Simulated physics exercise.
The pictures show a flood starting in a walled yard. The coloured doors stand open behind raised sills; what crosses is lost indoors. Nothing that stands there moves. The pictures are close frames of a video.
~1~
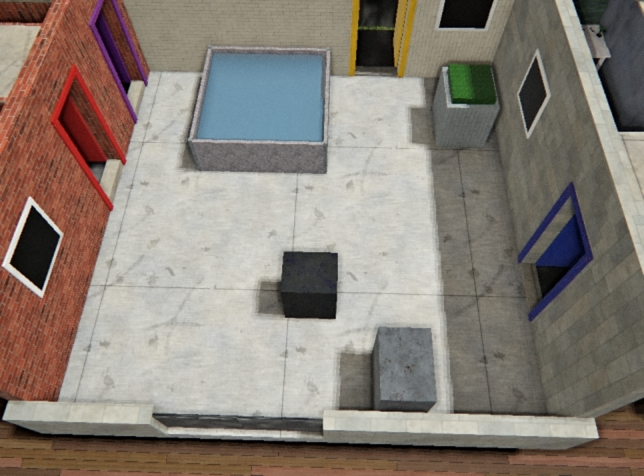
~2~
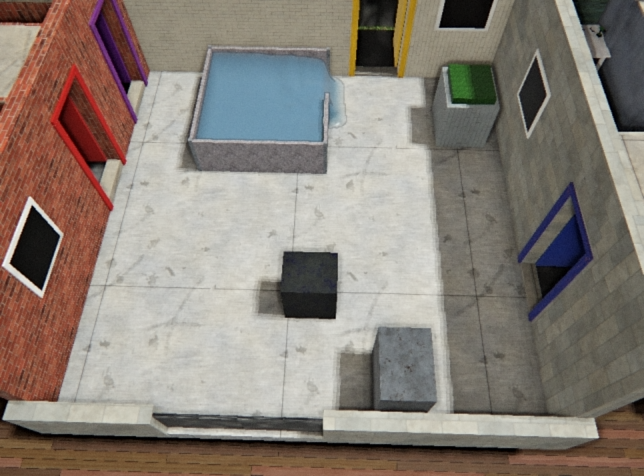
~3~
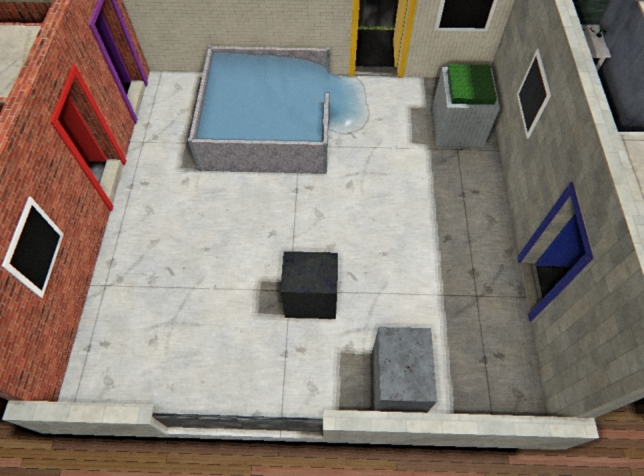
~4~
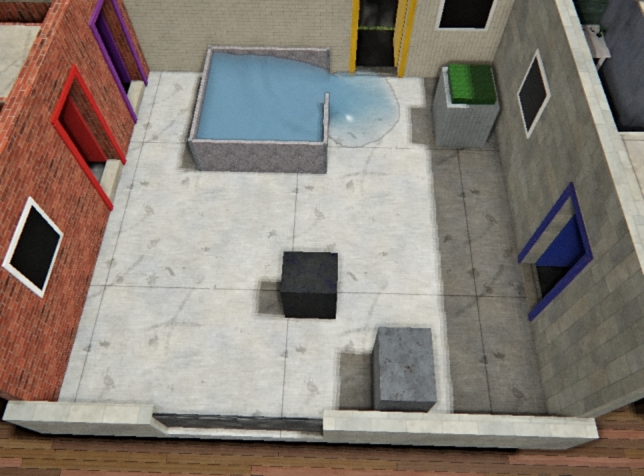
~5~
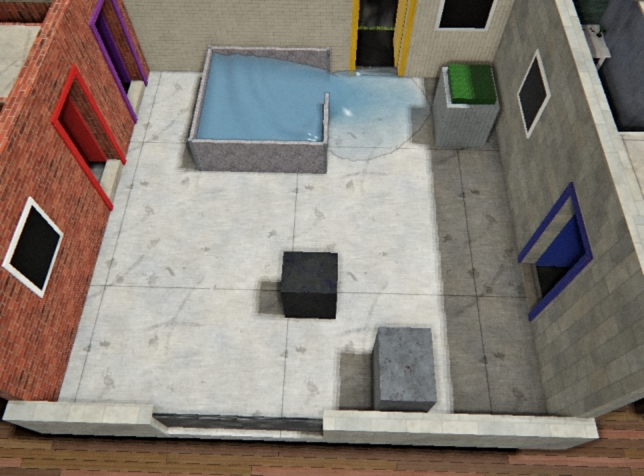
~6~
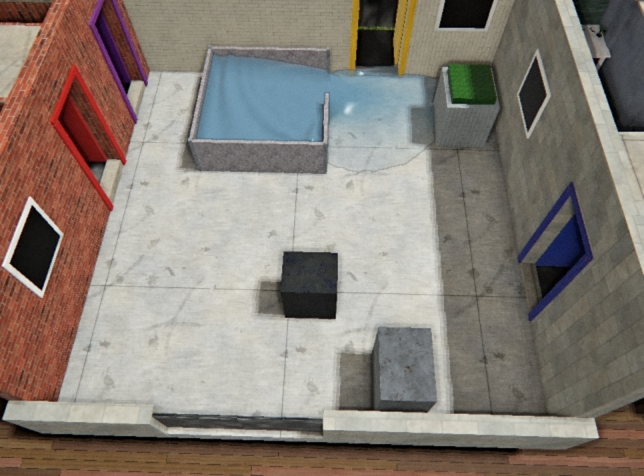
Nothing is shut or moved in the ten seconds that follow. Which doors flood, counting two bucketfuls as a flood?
One by one: The blue door takes more than that; the red door stays under that; the purple door stays under that; the yellow door takes more than that.
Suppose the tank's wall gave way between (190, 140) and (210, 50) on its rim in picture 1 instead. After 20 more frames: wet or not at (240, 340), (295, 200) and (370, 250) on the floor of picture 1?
In that order: Under water, no water, no water.
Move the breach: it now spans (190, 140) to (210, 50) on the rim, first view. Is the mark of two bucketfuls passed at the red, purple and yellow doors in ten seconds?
The red one floods; the purple one takes more; the yellow one keeps below it.
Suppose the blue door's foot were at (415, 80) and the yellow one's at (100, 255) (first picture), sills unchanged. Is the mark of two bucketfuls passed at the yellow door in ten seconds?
Yellow door is under.
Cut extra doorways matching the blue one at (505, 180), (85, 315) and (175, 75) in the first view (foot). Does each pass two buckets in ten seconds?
In turn: Floods, keeps below it, takes less.
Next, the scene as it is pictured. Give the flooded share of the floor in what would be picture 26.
About 45 per cent.
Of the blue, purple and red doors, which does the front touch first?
It is the one in blue.
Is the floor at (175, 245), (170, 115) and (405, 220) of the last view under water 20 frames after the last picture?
As listed: Clear, not flooded, wet.
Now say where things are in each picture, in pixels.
The first frame shows still water in the open tank at (264, 95).
In the second frame, water pours out at (326, 94) and has run to (330, 79).
In the third frame, water pours out at (326, 94) and has run to (351, 77).
In the fourth frame, water pours out at (326, 95) and has run to (396, 115).
In the fifth frame, the front is at (426, 113), out from the gap at (326, 95).
In the sixth frame, water pours out at (326, 95) and has run to a hidden place.
A moment on, water covers 15 % of the floor; the blue door not reached, the red door not reached, the purple door not reached, the yellow door over two buckets in.
Next, water covers 25 % of the floor; the blue door not reached, the red door not reached, the purple door not reached, the yellow door far over two buckets in.
Then, water covers 45 % of the floor; the blue door under two buckets in, the red door not reached, the purple door not reached, the yellow door far over two buckets in.
Later, water covers 65 % of the floor; the blue door under two buckets in, the red door not reached, the purple door wet at the sill, nothing in, the yellow door far over two buckets in.
In the end, water covers 80 % of the floor; the blue door far over two buckets in, the red door not reached, the purple door wet at the sill, nothing in, the yellow door far over two buckets in.
